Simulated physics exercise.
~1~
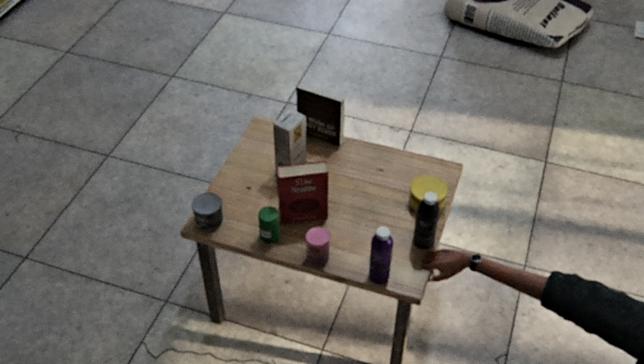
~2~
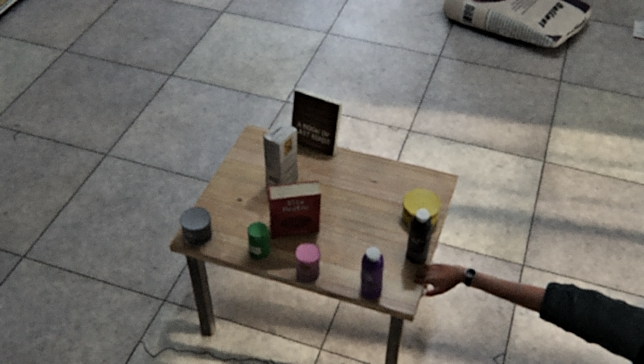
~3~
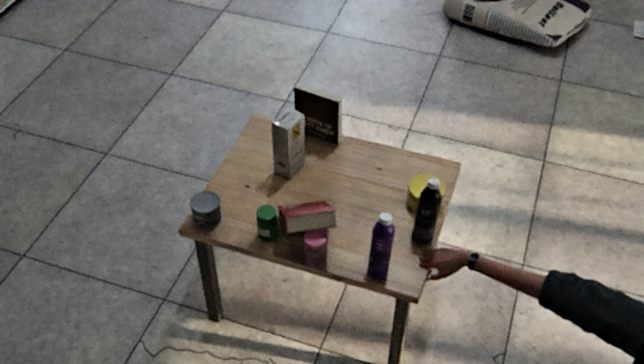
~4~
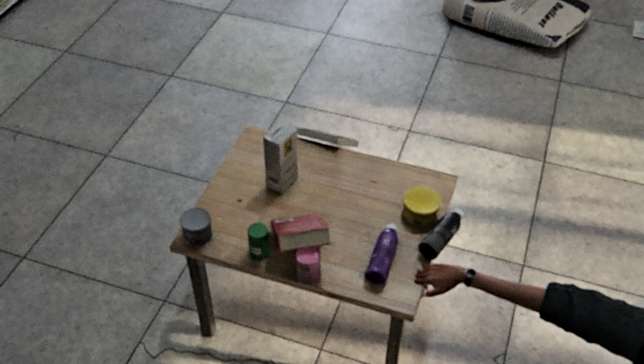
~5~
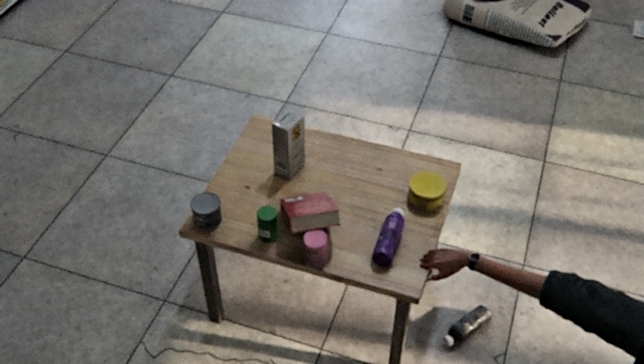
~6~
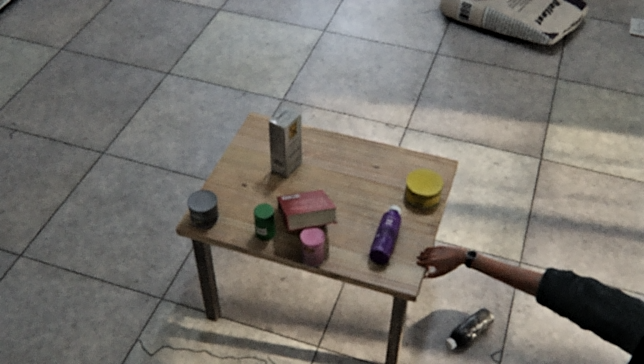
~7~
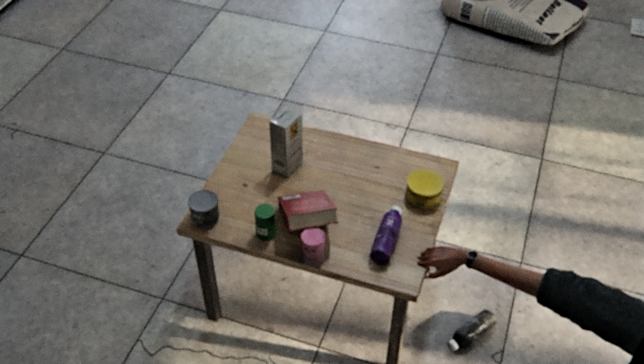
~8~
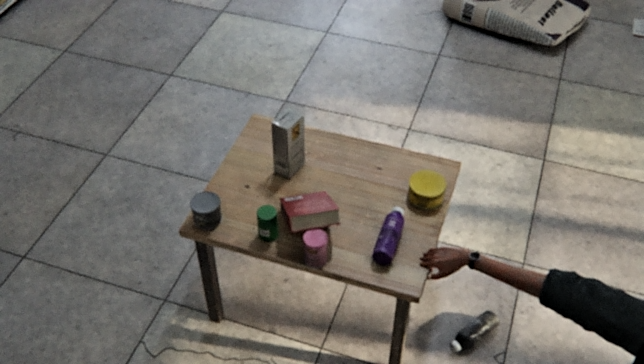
A small wooden table holding tins, bottles, books and a carton was jolted by a hand at its corner; the red book and purple bottle toppled onto the tabletop, while the dark book and black bottle fell off, the bottle ending on the floor.
